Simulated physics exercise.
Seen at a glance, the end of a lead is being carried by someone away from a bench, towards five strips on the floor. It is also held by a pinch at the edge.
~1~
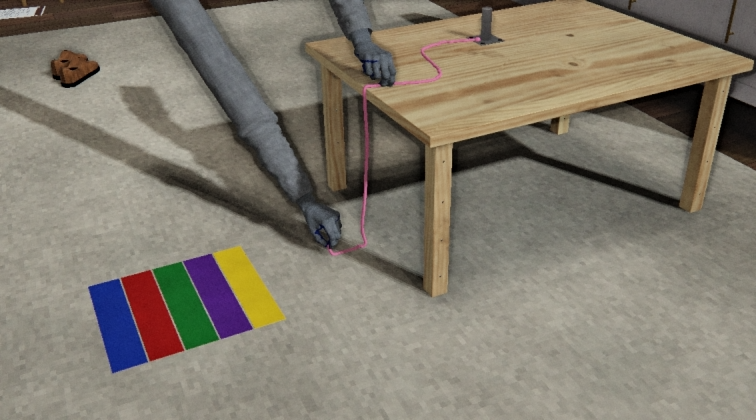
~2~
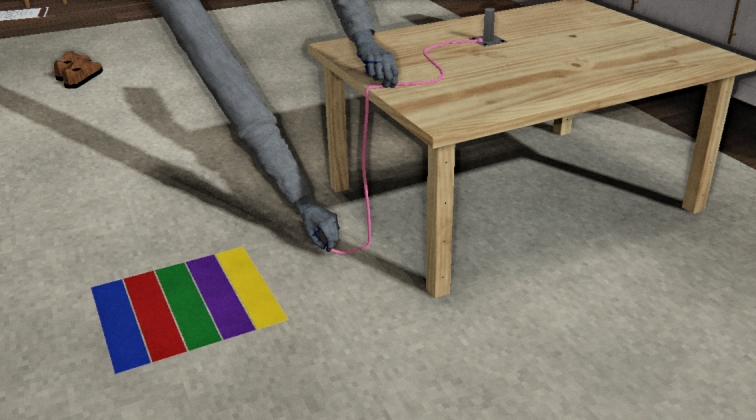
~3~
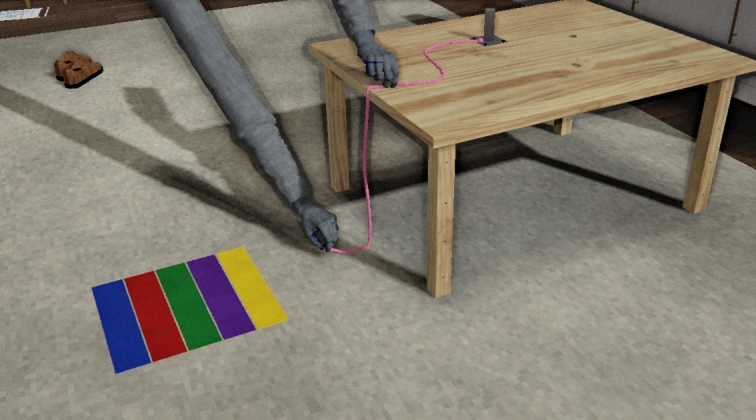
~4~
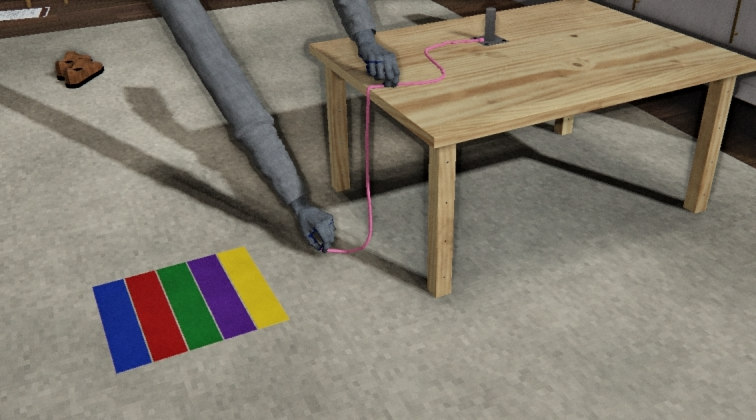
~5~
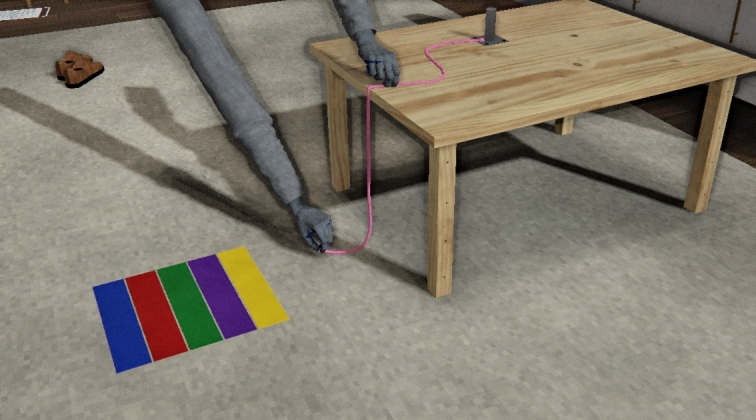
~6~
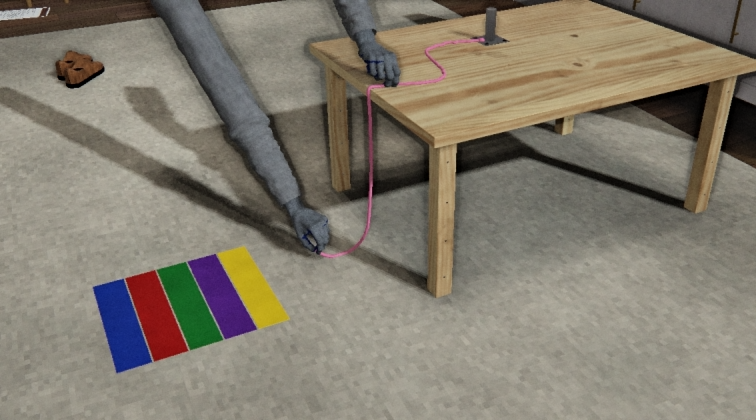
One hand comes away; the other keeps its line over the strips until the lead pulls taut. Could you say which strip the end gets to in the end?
It gets to the red strip.
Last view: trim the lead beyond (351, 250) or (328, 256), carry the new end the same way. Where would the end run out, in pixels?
For the first cut it's about (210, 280), and for the second about (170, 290).
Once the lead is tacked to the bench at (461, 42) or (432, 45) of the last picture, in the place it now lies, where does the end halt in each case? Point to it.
First (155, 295), then (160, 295).
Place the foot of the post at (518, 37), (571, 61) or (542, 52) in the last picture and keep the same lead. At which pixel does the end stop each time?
First close to (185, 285), next close to (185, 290), last close to (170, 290).
Soon after, end near (216, 279); over purple.
After that, end near (173, 291); over green.
At the stop, end near (146, 298); over red. Over red.
